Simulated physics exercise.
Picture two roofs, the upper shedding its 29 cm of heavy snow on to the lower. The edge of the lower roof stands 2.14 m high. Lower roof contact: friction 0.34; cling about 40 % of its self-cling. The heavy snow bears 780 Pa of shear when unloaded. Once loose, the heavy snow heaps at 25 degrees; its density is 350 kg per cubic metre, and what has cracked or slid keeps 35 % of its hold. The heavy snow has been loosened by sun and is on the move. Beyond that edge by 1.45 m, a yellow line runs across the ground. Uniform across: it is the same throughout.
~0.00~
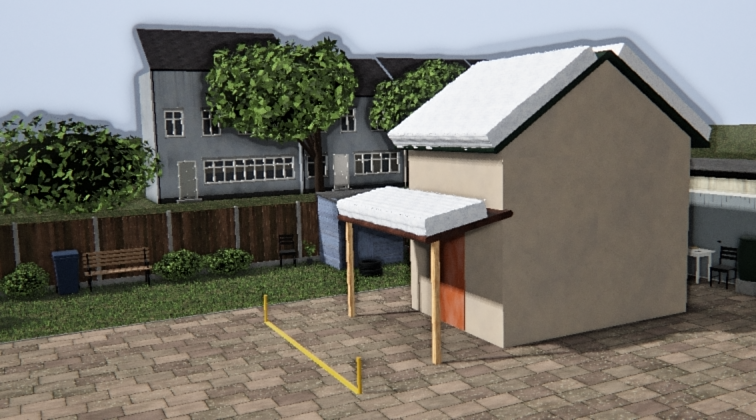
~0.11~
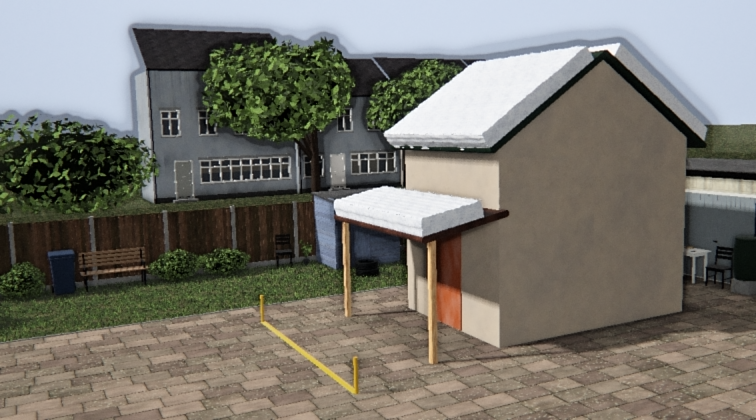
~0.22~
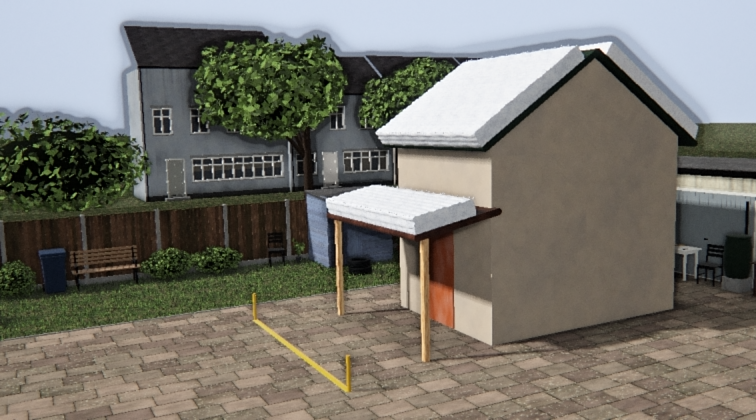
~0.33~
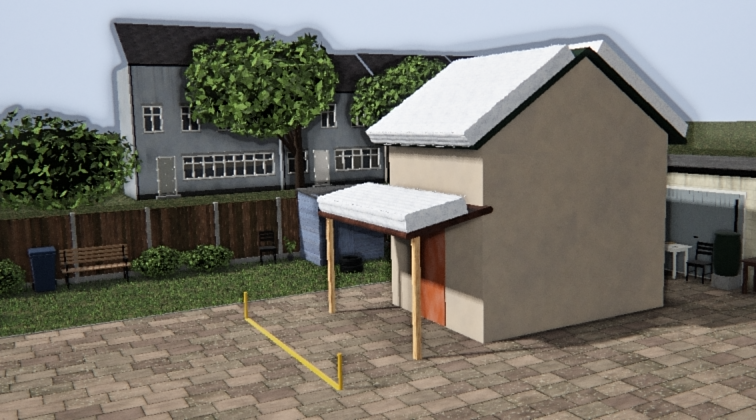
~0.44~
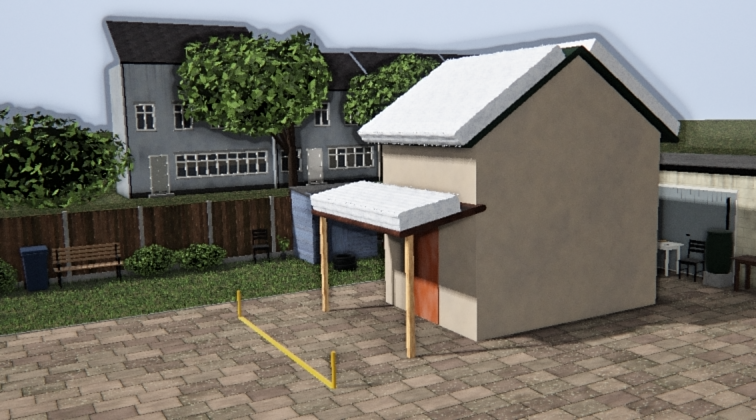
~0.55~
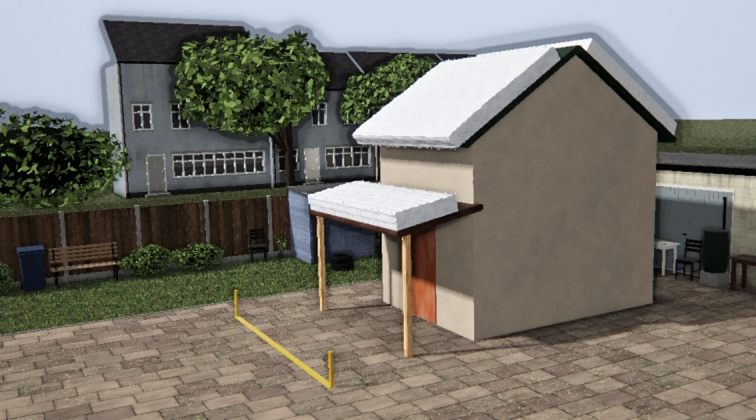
The video shows a beige building with thick white snow on its upper roof and lower porch roof, beside a yellow ground barrier. As the view drifts slightly right, the upper snow creeps slightly down the left slope in one piece.
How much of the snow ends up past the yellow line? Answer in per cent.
About 24 %.
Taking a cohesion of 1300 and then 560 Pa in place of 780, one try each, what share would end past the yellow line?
3 %, then 35 %.
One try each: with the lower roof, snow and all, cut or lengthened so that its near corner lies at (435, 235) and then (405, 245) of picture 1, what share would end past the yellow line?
30 %, then 10 %.
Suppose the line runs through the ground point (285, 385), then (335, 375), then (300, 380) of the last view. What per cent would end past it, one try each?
First try around 12 per cent, second around 30 per cent, third around 18 per cent.
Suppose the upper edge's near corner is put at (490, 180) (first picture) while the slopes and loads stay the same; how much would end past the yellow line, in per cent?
In that case it would be around 1 percent.
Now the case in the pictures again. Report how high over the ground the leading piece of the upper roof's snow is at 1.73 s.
2.6 m, more or less.
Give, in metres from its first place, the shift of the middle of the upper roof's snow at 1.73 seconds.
About 2.0 m.
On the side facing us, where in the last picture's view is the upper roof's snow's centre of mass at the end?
Roughly at (352, 315).
By 1.09 s, none is below the lower edge and 0 % is past the line.
By 1.73 s, none is below the lower edge and 0 % is past the line.
By 2.36 s, 17 % is below the lower edge and 0 % is past the line.
By 3.00 s, 57 % is below the lower edge and 17 % is past the line.
By 4.10 s, at the end, 60 % is below the lower edge and 24 % is past the line.
